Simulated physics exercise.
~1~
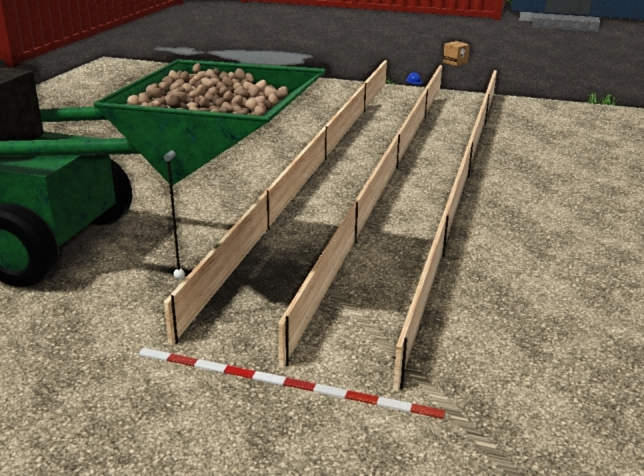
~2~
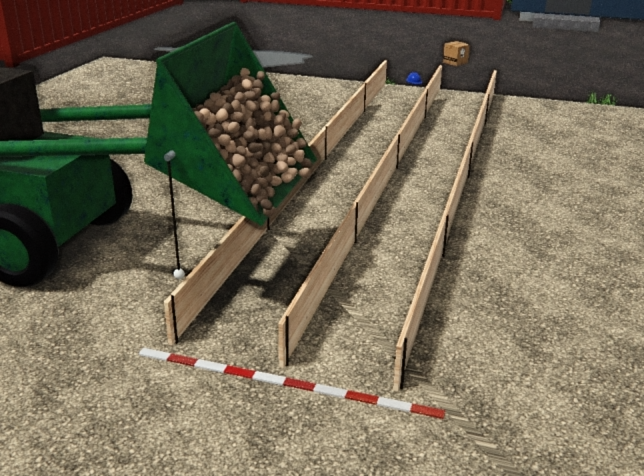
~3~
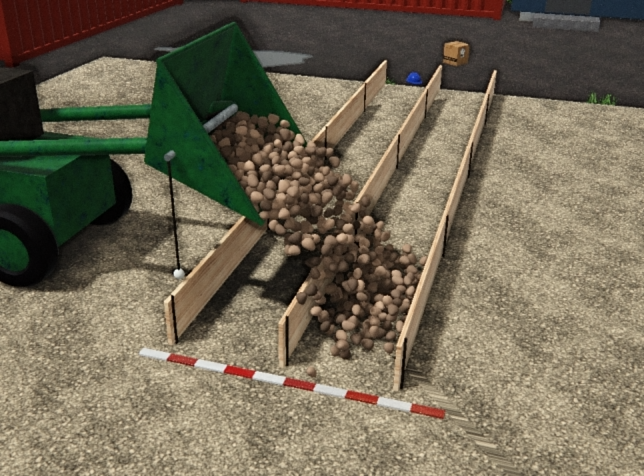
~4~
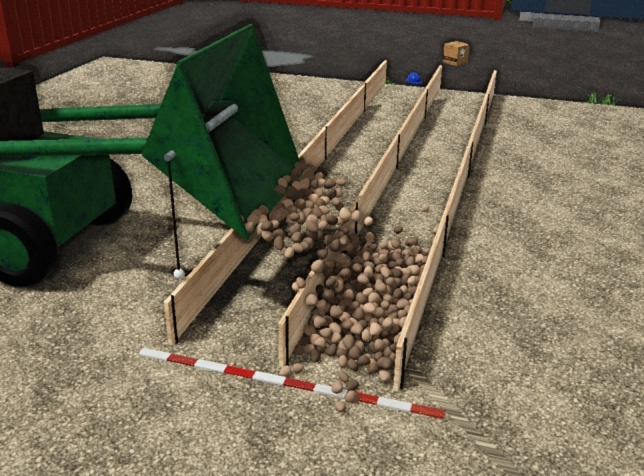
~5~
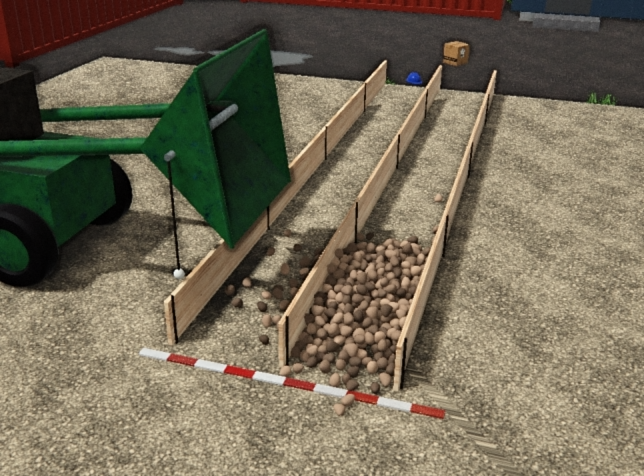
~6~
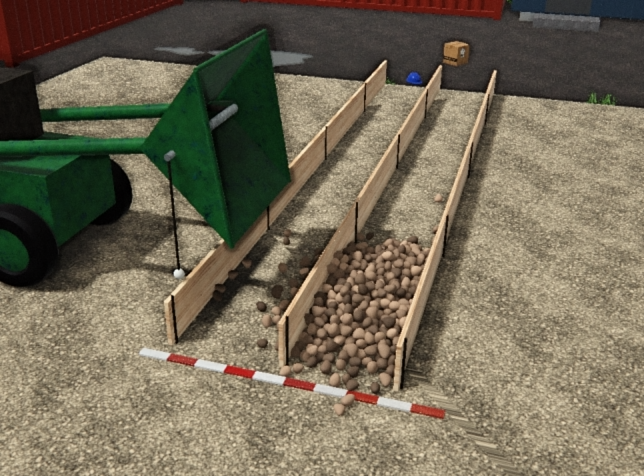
A green loader's bucket, heaped with round brown stones, is held level at the left of a gravel yard, seen from above by a still camera. Three pale plank walls run away to its right, making two bays, with a red-and-white striped staff lying across their near ends. The bucket tips to the right, and the stones slide over its lip. They pour across the first bay, mostly into the far one, as the bucket tips steeper and empties. Finally it hangs still, with a heap settled in the far bay, a few stones in the near bay and one or two by the staff.
